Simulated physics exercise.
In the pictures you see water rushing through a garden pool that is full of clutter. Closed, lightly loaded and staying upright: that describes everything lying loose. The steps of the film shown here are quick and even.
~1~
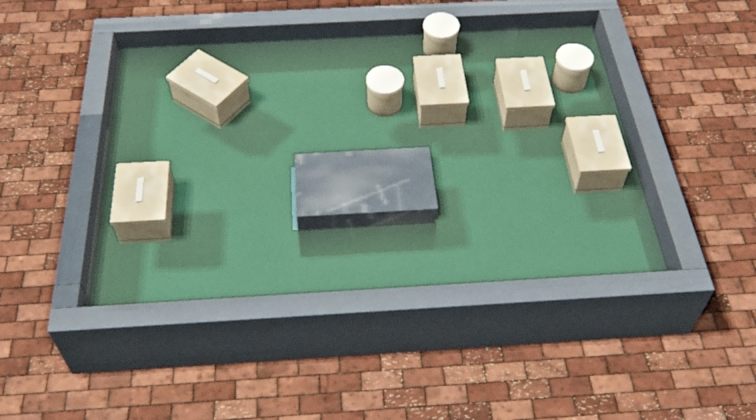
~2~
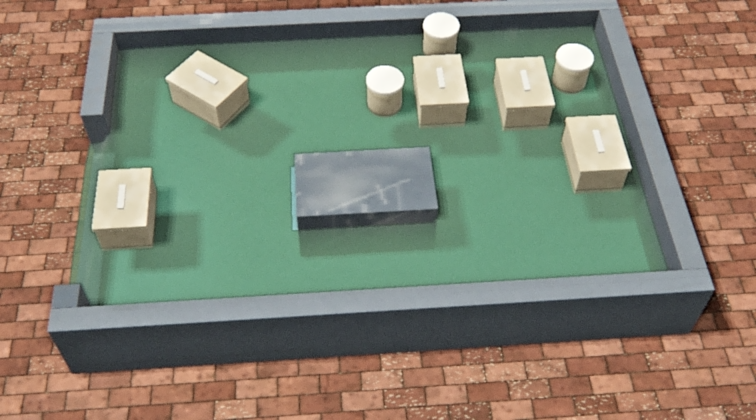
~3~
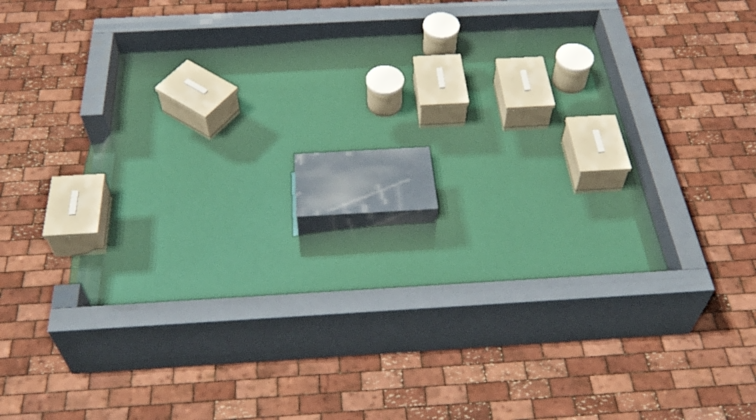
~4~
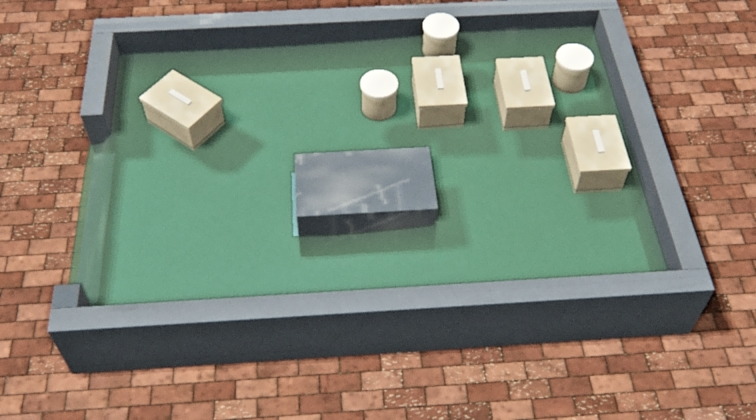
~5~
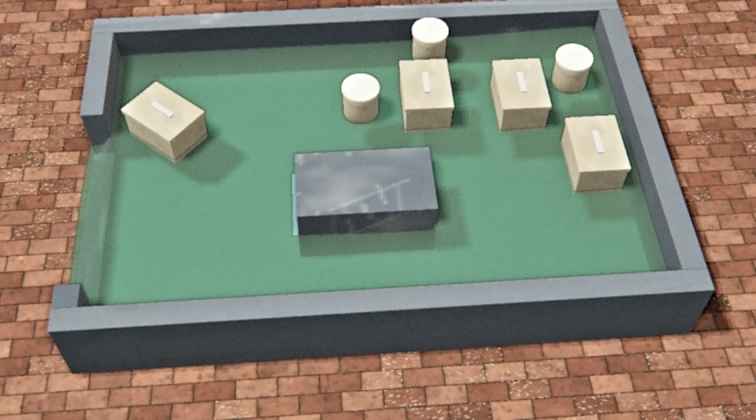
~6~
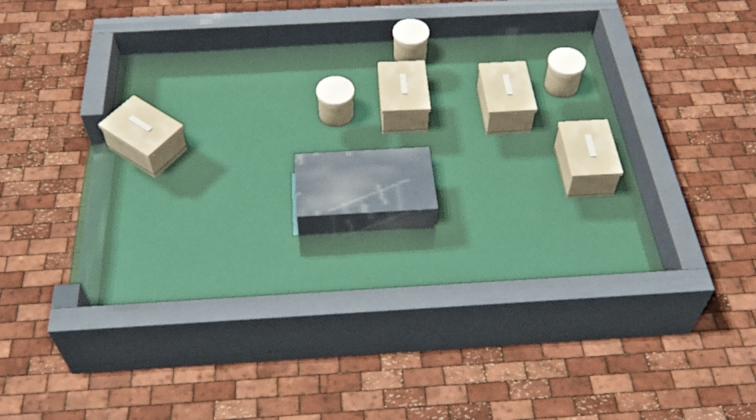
Garden pool with a gap opening in its left wall, one floating box drifting out, then other boxes and pails shifting left.
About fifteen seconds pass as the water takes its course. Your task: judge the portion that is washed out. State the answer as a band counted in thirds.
Answer: Between one and two thirds.
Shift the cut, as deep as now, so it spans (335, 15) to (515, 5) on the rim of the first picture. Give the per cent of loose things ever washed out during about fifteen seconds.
It comes to some 90 per cent of the lot.
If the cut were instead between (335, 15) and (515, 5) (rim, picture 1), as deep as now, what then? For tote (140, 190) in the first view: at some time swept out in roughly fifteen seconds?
My call: Kept in.
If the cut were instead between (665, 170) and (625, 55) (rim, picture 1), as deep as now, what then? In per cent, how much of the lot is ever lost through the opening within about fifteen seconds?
Fraction out: Near 80 %.
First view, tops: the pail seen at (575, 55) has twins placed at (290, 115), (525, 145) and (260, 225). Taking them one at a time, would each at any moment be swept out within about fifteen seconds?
In order, the first is escaping, the second never leaving, the third escaping.
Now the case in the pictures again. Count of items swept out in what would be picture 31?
3.
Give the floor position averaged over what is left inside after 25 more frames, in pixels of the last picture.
(353, 155).
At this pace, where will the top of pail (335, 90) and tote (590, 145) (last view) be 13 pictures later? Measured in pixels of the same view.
First near (121, 158), second near (562, 160).
A moment on, 2 of 8 are out; 6 afloat.
Next, 2 of 8 are out; 6 afloat.
Later, 3 of 8 are out; 5 afloat.
In the end, 4 of 8 are out; 4 afloat.
